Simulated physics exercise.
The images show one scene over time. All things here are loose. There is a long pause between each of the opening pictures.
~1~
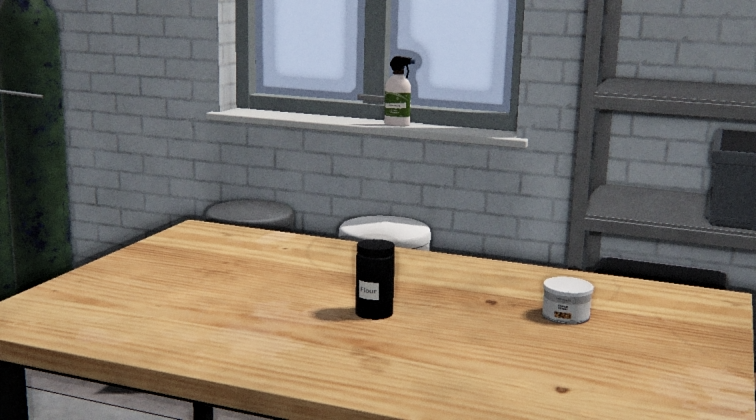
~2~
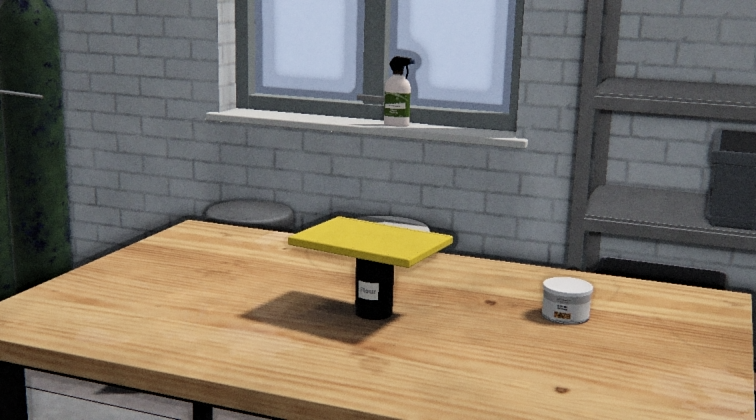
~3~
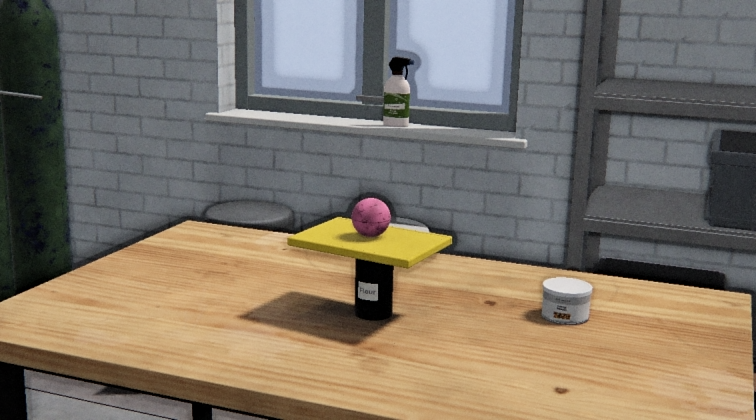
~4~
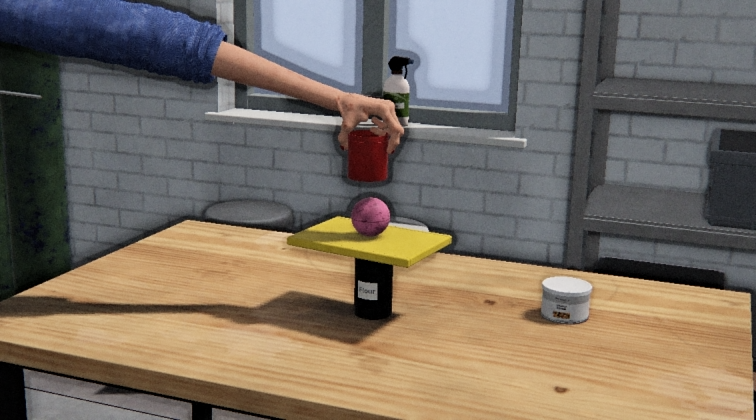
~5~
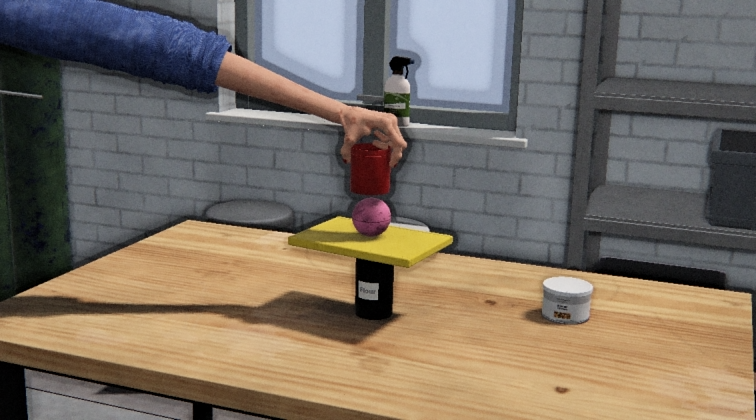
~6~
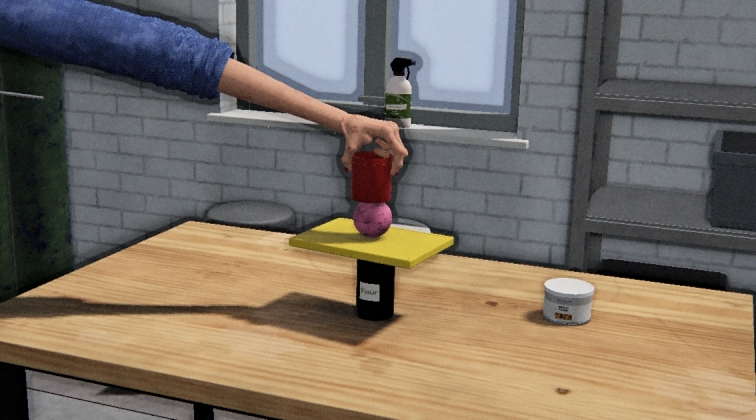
The clip shows a black jar and white tub on a wooden table; a yellow board appears atop the jar, then a pink ball on the board, and a hand lowers a red cup slightly onto the ball.
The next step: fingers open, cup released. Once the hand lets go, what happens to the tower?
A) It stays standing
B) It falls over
B, it falls over.
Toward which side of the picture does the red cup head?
Observed: The object is displaced in the leftward direction.
Then, 0.60 s after the last picture, red cup now fallen.
Then, 0.80 s after the last picture, yellow tray tipped 8° from how it was; pink ball rolled a little.
Then, 0.90 s after the last picture, pink ball rolled a little.
Then, 1.60 s after the last picture, red cup resting near (301, 288).
At rest, fallen, red cup; the other 4 in place. Seen from the same camera at the end, red cup near (302, 289). The pile comes apart.
